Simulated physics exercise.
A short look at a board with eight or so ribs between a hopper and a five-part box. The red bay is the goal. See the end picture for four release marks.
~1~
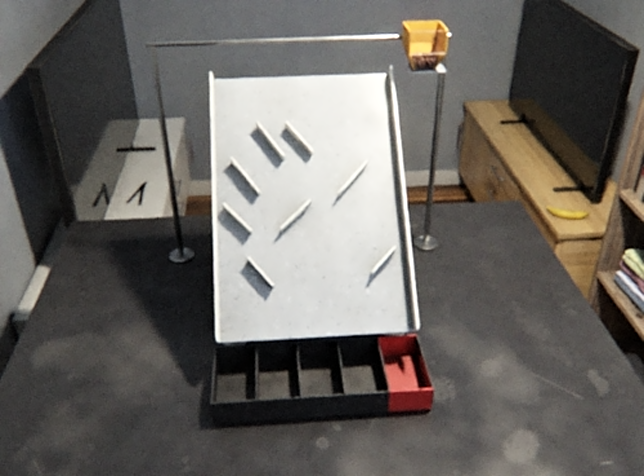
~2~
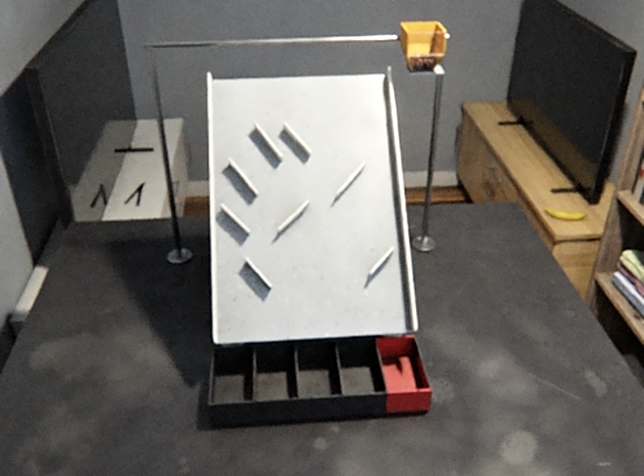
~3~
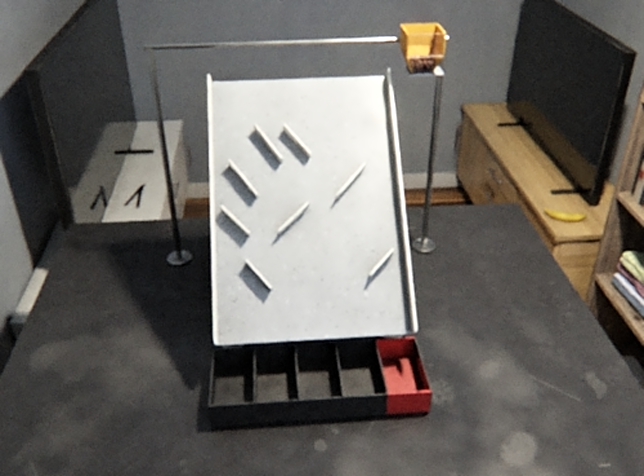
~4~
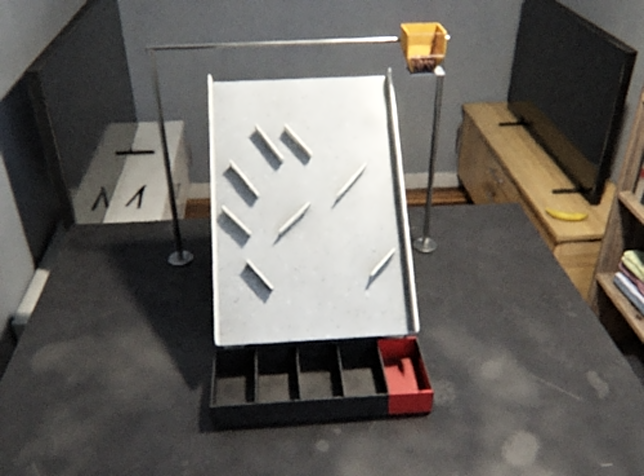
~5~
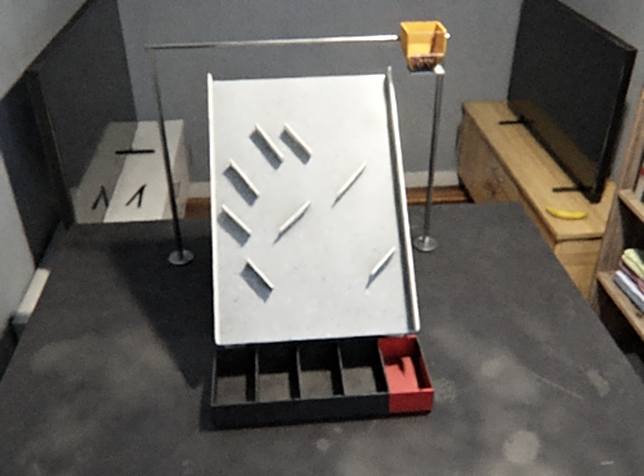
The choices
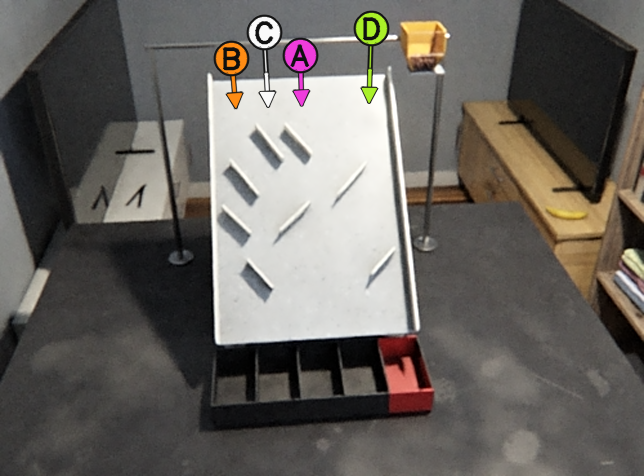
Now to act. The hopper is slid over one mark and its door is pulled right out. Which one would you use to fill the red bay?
The best mark is D.
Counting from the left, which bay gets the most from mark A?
It is the third one.
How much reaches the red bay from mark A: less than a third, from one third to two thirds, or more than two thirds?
Less than a third.
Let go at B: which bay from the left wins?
The third.
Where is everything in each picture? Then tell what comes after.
In the first frame, hopper (423, 60), allspice berries, door shut.
In the second frame, ribs (255, 122) to (282, 157), (285, 122) to (311, 152), (229, 158) to (257, 192).
In the third frame, ribs (337, 195) to (366, 162), (221, 205) to (249, 233), (279, 231) to (309, 202).
In the fourth frame, ribs (247, 260) to (273, 288), (372, 274) to (395, 249).
In the fifth frame, red bay (411, 400), number 5 of 5 from the left.
On the marked copy, mark A meets the board at (301, 100); mark B meets the board at (235, 102); mark C meets the board at (267, 101); mark D meets the board at (369, 97).
If A is chosen, not one piece in the red bay, almost all in other bays, about a tenth outside the box.
If B is chosen, not one piece in the red bay, almost all in other bays, just a few outside the box.
If C is chosen, about a tenth in the red bay, the larger part in other bays, about a tenth outside the box.
If D is chosen, roughly a third in the red bay, roughly half in other bays, about a tenth outside the box.
